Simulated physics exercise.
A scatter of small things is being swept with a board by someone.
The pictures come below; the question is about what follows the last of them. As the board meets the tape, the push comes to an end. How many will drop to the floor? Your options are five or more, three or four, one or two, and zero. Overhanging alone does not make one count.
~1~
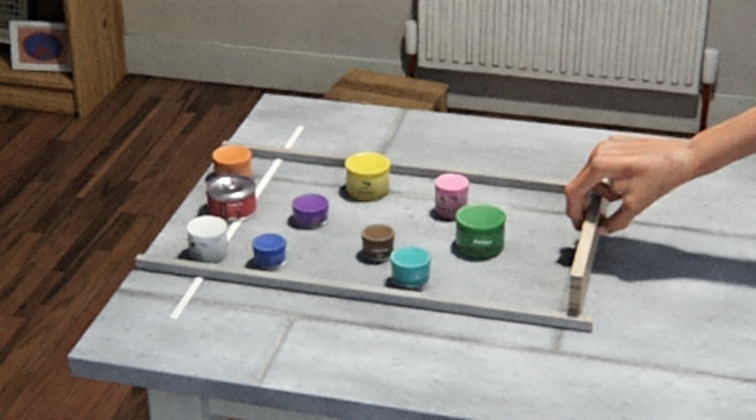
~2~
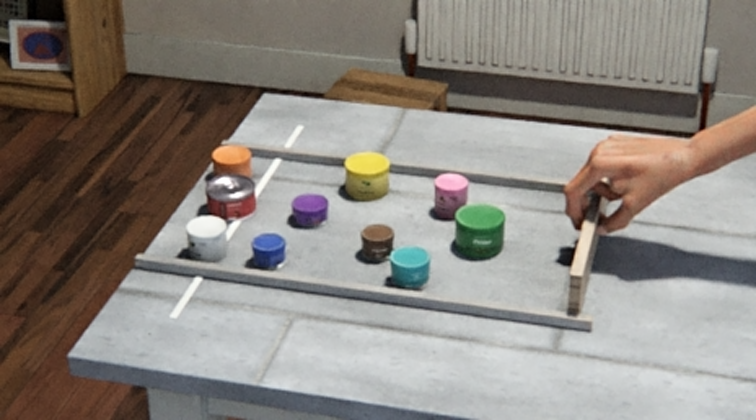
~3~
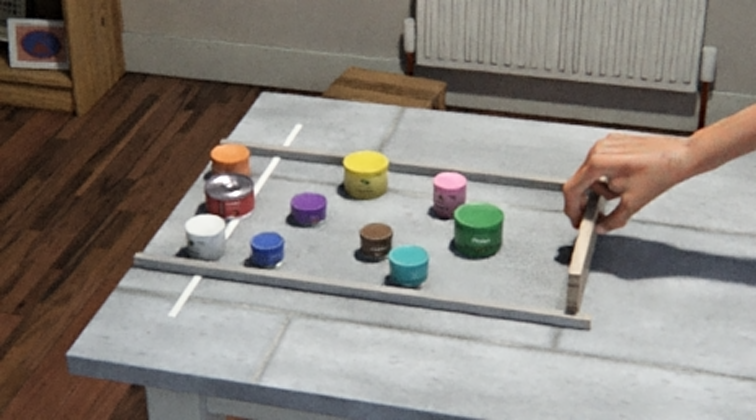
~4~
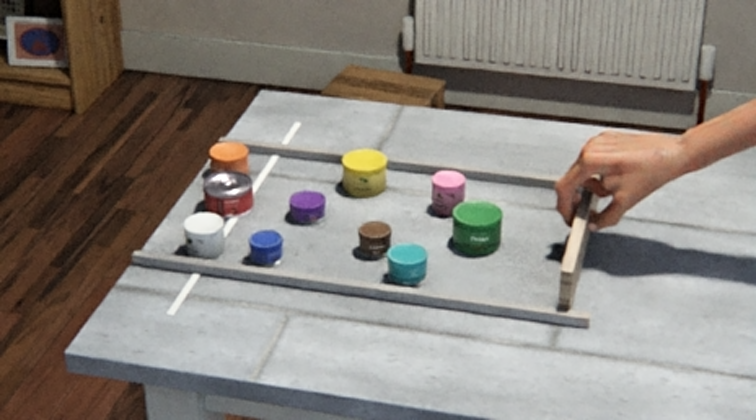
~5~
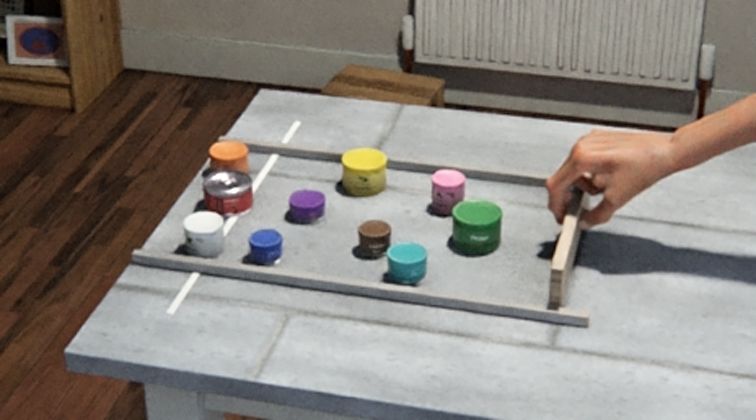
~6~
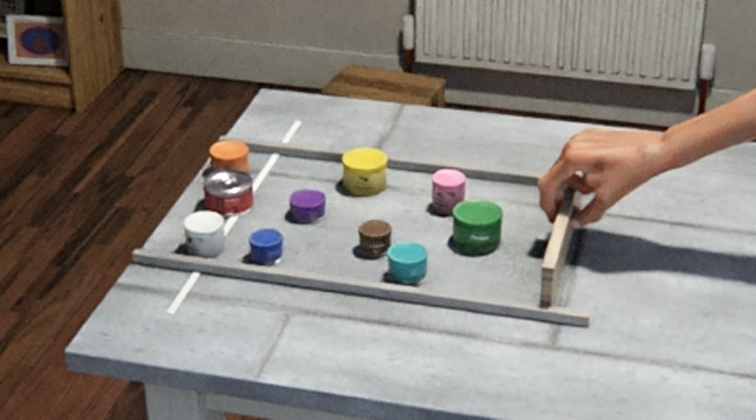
My pick is one or two.
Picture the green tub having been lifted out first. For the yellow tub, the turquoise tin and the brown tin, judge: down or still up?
Yellow tub: Still there. Turquoise tin: Still there. Brown tin: Still there.
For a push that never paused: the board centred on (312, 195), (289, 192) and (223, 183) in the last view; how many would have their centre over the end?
It comes out as 0, then 0, then 5.
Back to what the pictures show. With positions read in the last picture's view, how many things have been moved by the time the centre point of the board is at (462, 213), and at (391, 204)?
Well, it's 1 at the first one and 5 at the second.
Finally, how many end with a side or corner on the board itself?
The count in contact is 5.
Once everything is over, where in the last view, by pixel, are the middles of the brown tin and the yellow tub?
First at (211, 218); second at (247, 153).
Soon after, none off yet; orange tub at rest near (230, 161); red tin at rest near (229, 194); white tub at rest near (205, 235).
Then, none off yet; orange tub at rest near (230, 161); red tin moved about its own width near (197, 188); white tub moved a little near (182, 233).
By the end, the number that fall off is one or two; fallen, white tub and red tin.
